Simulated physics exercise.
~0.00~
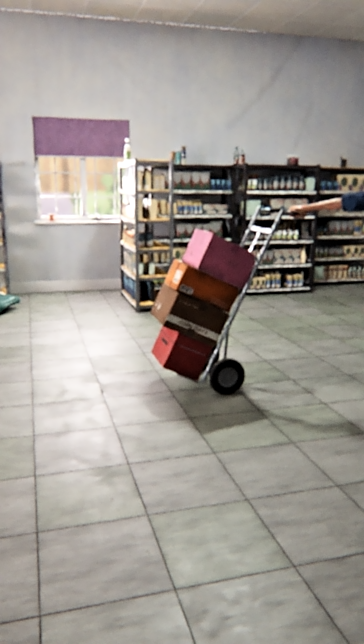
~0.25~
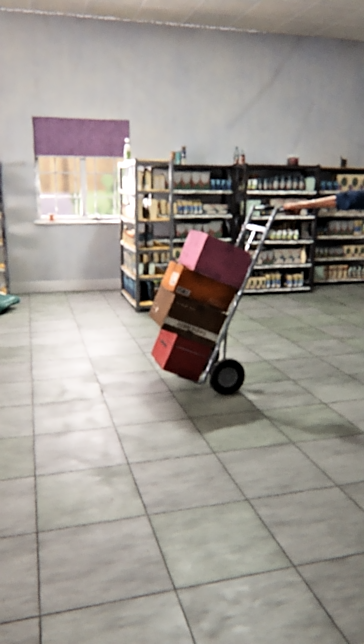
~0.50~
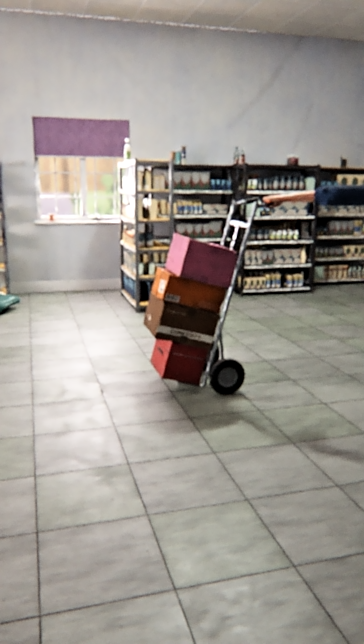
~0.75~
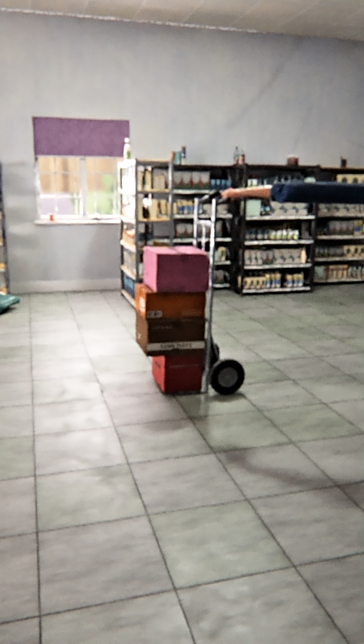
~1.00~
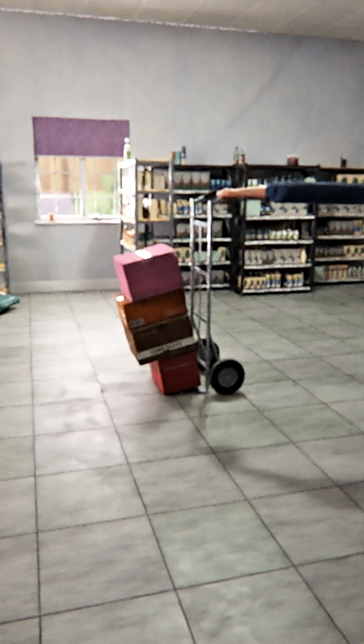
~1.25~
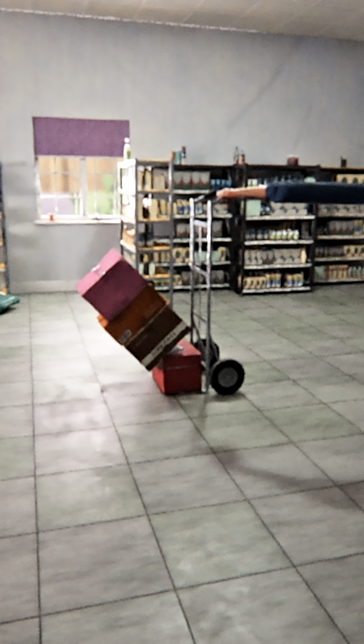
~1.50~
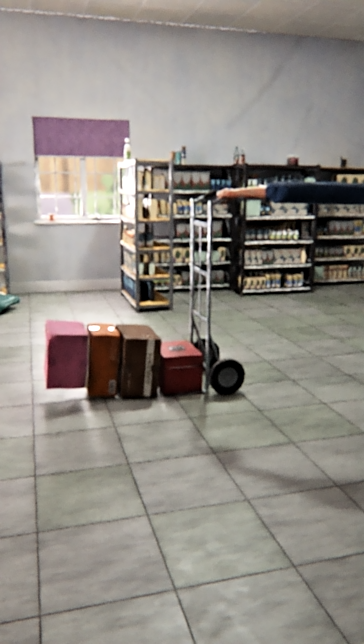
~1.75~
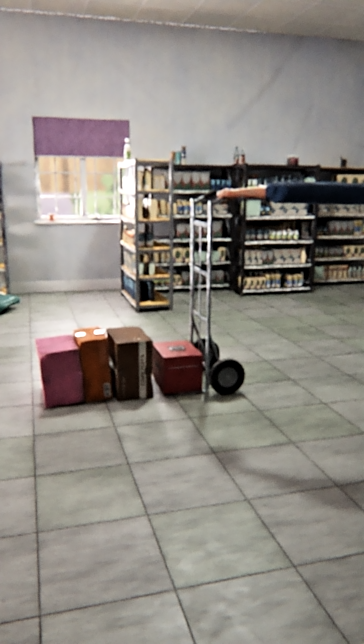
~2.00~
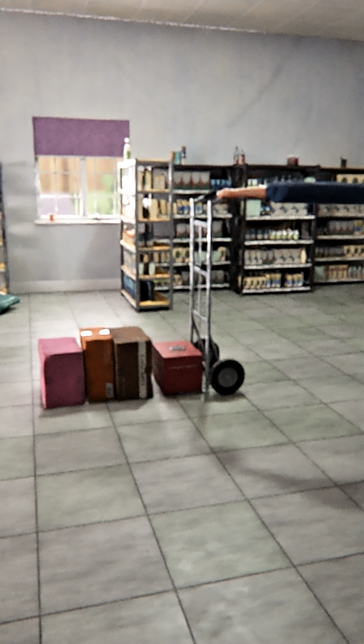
Four stacked boxes tilt upright on a hand truck, then the top three topple left.
